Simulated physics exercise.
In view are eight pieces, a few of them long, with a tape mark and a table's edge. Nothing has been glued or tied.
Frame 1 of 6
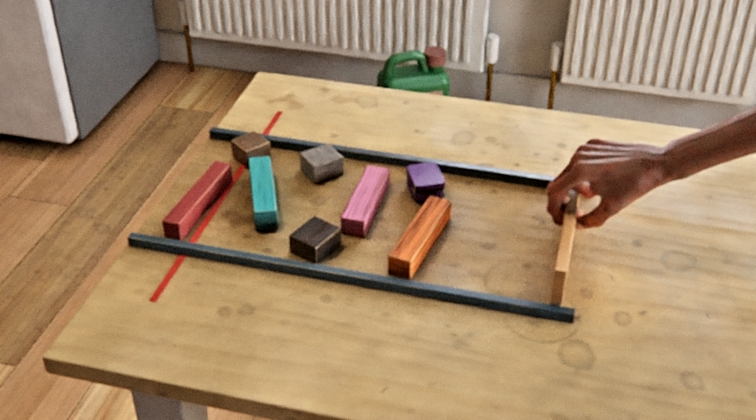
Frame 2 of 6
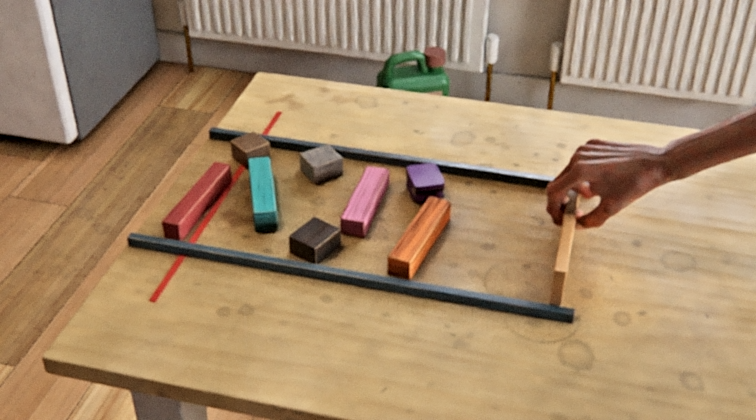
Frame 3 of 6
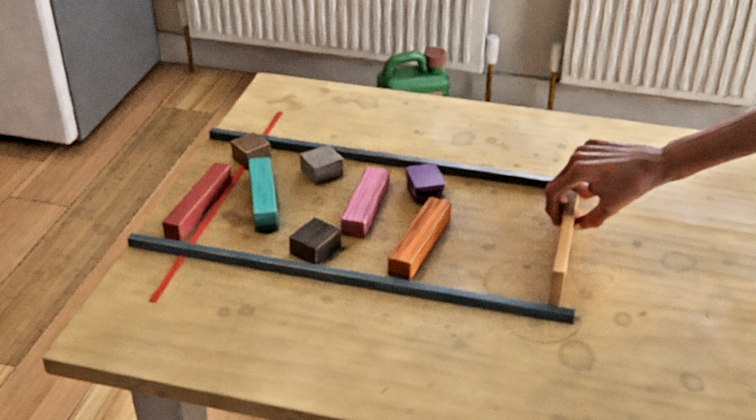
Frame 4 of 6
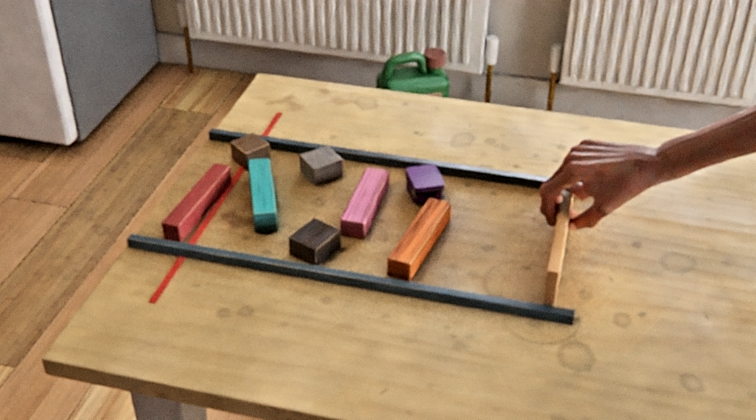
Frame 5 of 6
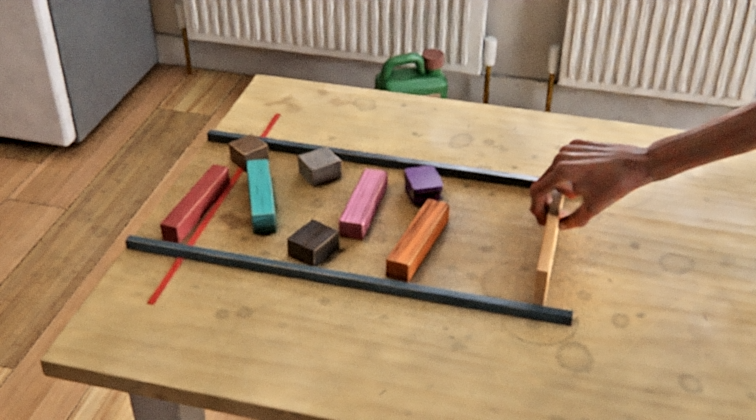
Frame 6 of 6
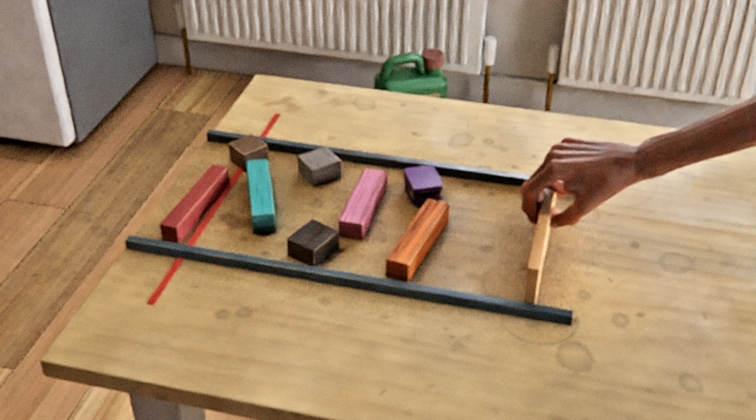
A hand sliding a wooden board slowly left between two dark rails on a table, the coloured blocks ahead staying still.
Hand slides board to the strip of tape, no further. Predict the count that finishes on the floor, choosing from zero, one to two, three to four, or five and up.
The count on the floor is three to four.
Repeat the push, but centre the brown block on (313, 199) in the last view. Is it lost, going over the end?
Lab note: Started there, it ends up below.
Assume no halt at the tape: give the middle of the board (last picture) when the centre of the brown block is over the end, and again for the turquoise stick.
First near (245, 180), second near (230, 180).
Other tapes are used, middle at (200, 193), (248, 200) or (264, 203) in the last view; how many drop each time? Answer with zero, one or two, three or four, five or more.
Trial 1 - five or more; trial 2 - zero; trial 3 - zero.
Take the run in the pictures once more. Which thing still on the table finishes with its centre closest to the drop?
That is the grey block.
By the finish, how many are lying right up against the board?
Tally at the end: 2.
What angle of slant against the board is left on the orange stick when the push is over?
I'd put it at about 0°.
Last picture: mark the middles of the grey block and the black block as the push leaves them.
Around (208, 142), then around (156, 224).
A little later, none off yet; red bar at rest near (196, 202); brown block at rest near (249, 152); turquoise stick at rest near (261, 195).
Next, none off yet; red bar at rest near (196, 202); brown block at rest near (249, 152); turquoise stick moving near (252, 194).
When it is over, the number that fall off is three or four; down, turquoise stick, brown block and red bar.
